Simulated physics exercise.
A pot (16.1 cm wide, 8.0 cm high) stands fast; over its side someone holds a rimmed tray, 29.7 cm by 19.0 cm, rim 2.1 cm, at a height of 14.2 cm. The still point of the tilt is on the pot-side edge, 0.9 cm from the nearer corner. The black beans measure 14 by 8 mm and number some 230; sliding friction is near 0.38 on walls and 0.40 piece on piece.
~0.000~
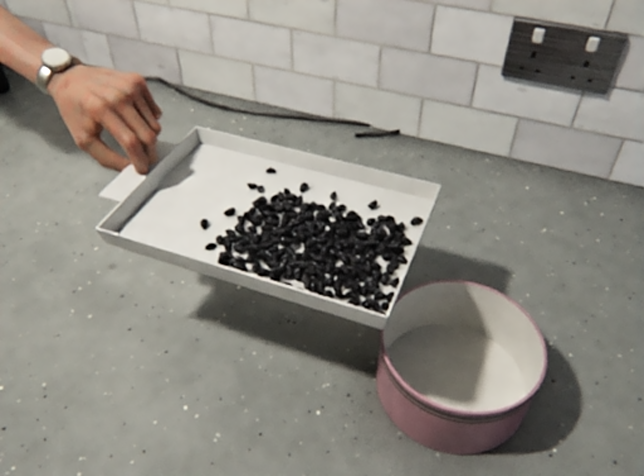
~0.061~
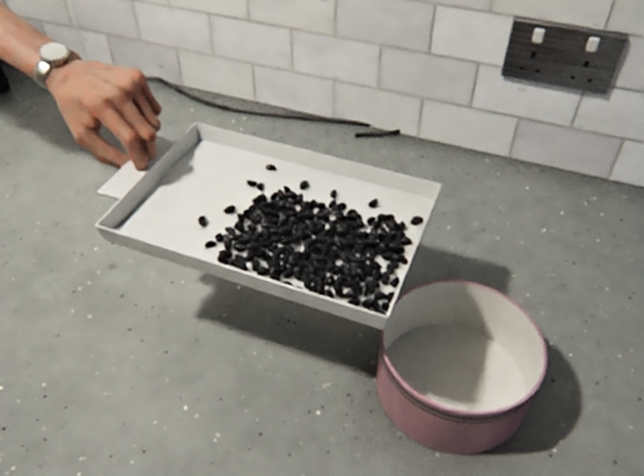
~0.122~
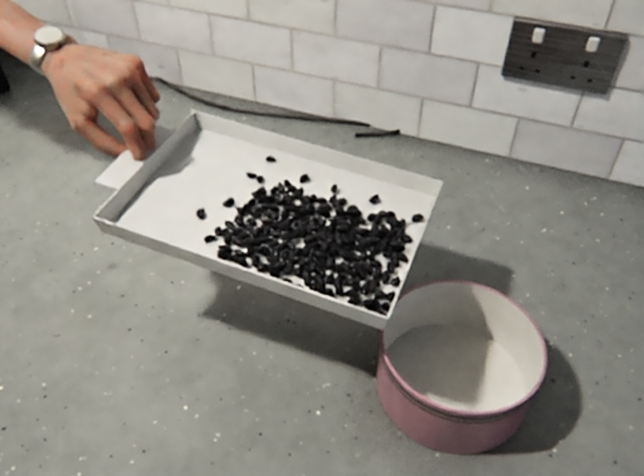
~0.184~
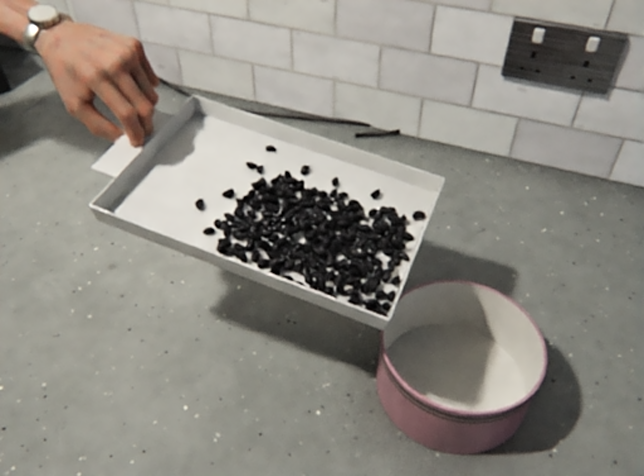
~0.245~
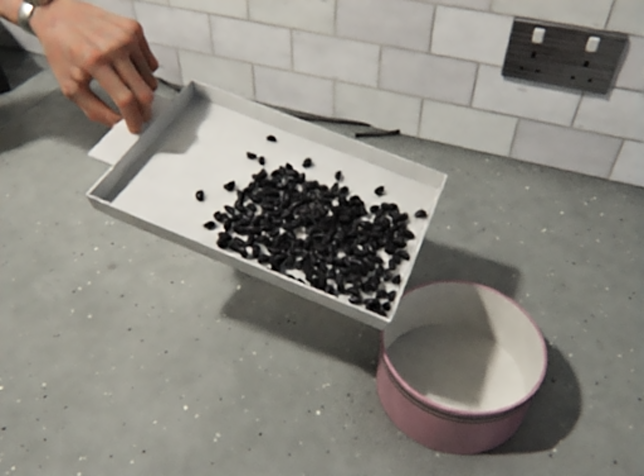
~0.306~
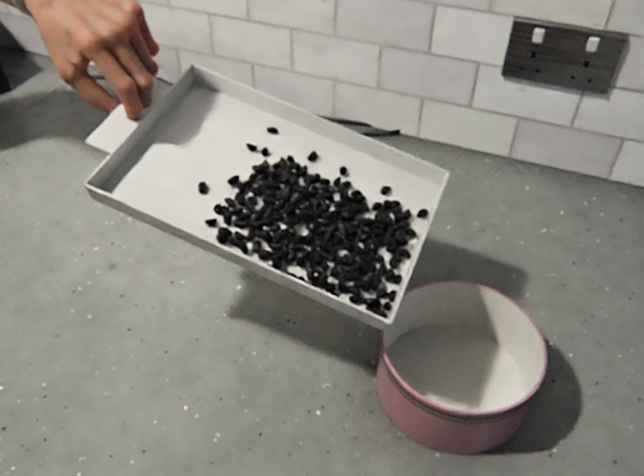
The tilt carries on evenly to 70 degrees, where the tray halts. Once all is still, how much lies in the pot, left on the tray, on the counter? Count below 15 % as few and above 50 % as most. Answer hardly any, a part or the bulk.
Pot: A part, tray: A part, counter: A part.
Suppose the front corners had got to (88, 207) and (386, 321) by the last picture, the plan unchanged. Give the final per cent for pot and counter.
Pot 0, counter 65.
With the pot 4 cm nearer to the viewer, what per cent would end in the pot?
Then about 70 per cent.
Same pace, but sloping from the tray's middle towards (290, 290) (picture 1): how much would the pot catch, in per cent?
About 0 per cent.
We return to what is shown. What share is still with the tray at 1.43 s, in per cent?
About 60 per cent.
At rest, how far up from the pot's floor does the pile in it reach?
Roughly 1.5 cm.
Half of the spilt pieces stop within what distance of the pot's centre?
Roughly 16 cm.
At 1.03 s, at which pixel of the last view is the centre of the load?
Near (370, 231).
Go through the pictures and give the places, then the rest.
The first frame shows tray tilt 0 degrees, front corners at (100, 227) and (385, 314); middle of the pieces at (308, 245); pot at (463, 340).
The second frame shows tray tilt 1 degrees, front corners at (99, 224) and (385, 314); middle of the pieces at (308, 243).
The third frame shows tray tilt 4 degrees, front corners at (97, 216) and (386, 315), lowest corner right front; middle of the pieces at (308, 240).
The fourth frame shows tray tilt 8 degrees, front corners at (93, 204) and (387, 316), lowest corner right front; middle of the pieces at (309, 235).
The fifth frame shows tray tilt 11 degrees, front corners at (91, 194) and (388, 318), lowest corner right front; middle of the pieces at (310, 230).
The sixth frame shows tray tilt 15 degrees, front corners at (89, 183) and (389, 319), lowest corner right front; middle of the pieces at (323, 231); pot at (463, 340). The tray's pace is about 60 degrees a second.
After 0.74 s, tilt 41 degrees; the tray holds 100 %, the pot 0 %.
After 1.03 s, tilt 59 degrees; the tray holds 100 %, the pot 0 %.
Then, at 1.43 s, tilt 70 degrees; the tray holds 60 %, the pot 10 %.
By 3.1 s all is still; pot 35 %, tray 25 %, counter 35 %.
